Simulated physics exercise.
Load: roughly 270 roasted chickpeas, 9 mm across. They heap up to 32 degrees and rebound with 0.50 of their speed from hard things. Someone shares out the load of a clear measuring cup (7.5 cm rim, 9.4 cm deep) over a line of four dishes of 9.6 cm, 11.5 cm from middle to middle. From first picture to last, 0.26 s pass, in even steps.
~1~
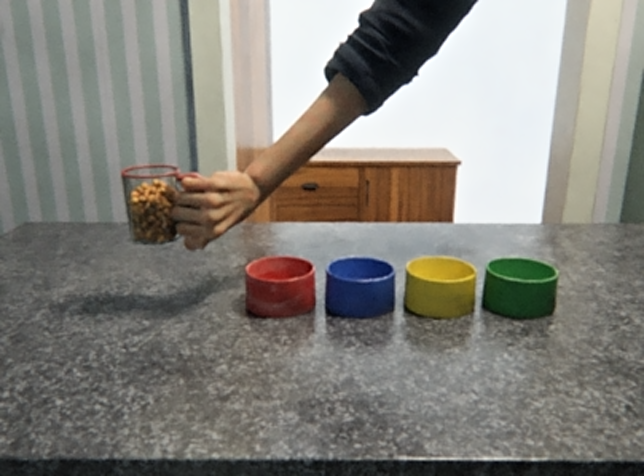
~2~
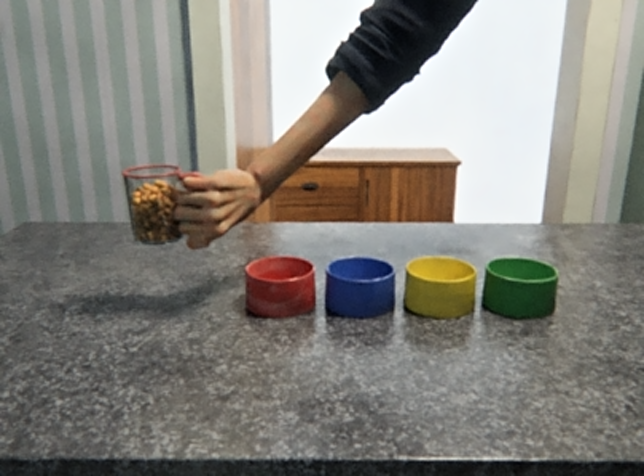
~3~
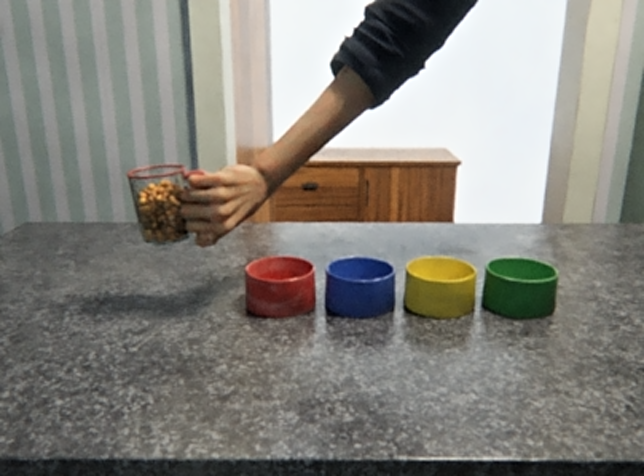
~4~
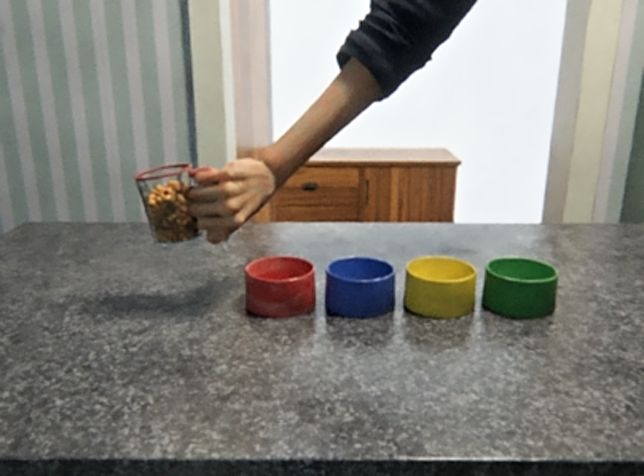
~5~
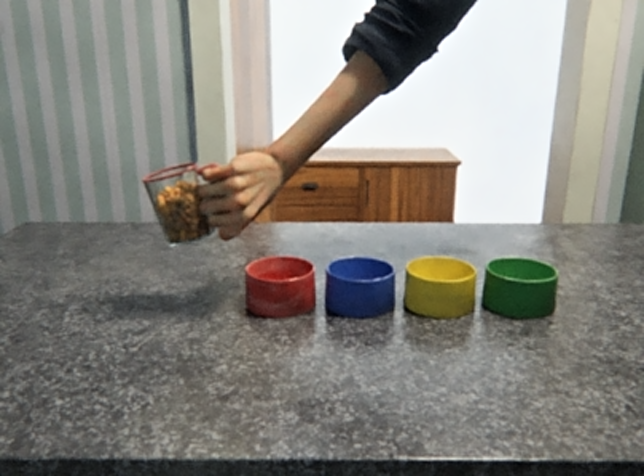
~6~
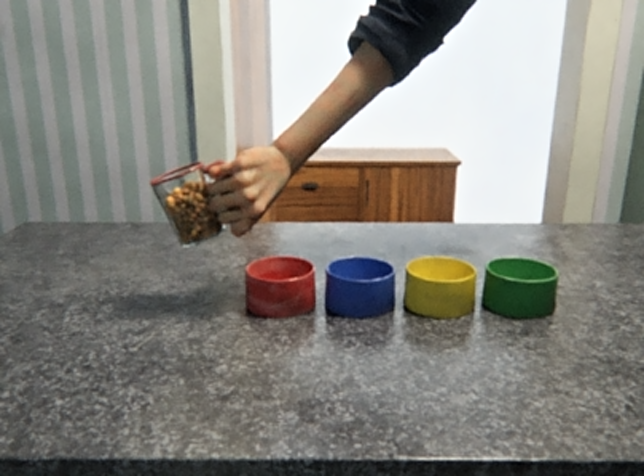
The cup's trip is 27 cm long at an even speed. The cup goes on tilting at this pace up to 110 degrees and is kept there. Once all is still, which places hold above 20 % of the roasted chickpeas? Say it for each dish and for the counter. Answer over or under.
Red: Over, blue: Under, green: Under, yellow: Under, counter: Under.
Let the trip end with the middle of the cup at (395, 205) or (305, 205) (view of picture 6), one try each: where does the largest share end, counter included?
The winner: Blue; red.
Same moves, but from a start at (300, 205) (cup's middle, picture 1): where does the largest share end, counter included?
The winner: Yellow.
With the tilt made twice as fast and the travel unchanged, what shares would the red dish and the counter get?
In that case red 80, counter 20.
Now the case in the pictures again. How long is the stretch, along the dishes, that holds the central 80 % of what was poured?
Some 6 cm.
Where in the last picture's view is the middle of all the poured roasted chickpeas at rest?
Around (286, 287).
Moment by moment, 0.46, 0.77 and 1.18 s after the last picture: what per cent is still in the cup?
About 100, 100, 70.
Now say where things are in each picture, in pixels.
The first picture shows cup at (154, 205), tilt 0 degrees, lip at (123, 171), moved 0.0 cm; middle of the pieces at (156, 214); red dish at (280, 268); blue dish at (361, 269); yellow dish at (441, 269); green dish at (522, 269).
The second picture shows cup at (156, 205), tilt 1 degrees, lip at (125, 172), moved 0.3 cm; middle of the pieces at (158, 214).
The third picture shows cup at (162, 205), tilt 4 degrees, lip at (130, 174), moved 1.2 cm; middle of the pieces at (165, 213).
The fourth picture shows cup at (171, 205), tilt 9 degrees, lip at (137, 176), moved 2.5 cm; middle of the pieces at (175, 213).
The fifth picture shows cup at (181, 205), tilt 14 degrees, lip at (144, 179), moved 3.8 cm; middle of the pieces at (185, 213).
The sixth picture shows cup at (191, 205), tilt 19 degrees, lip at (152, 182), moved 5.2 cm; middle of the pieces at (196, 213); red dish at (280, 268); blue dish at (361, 269); yellow dish at (441, 269); green dish at (522, 269).
Then, 0.46 s after the last picture, tilt 62 degrees; cup holds 100 %.
Then, 0.77 s after the last picture, tilt 92 degrees; cup holds 100 %.
Then, 1.18 s after the last picture, tilt 110 degrees; cup holds 70 %, red 25 %.
In the end, red 95 %, blue 0 %, green 0 %, yellow 0 %, counter 5 %.
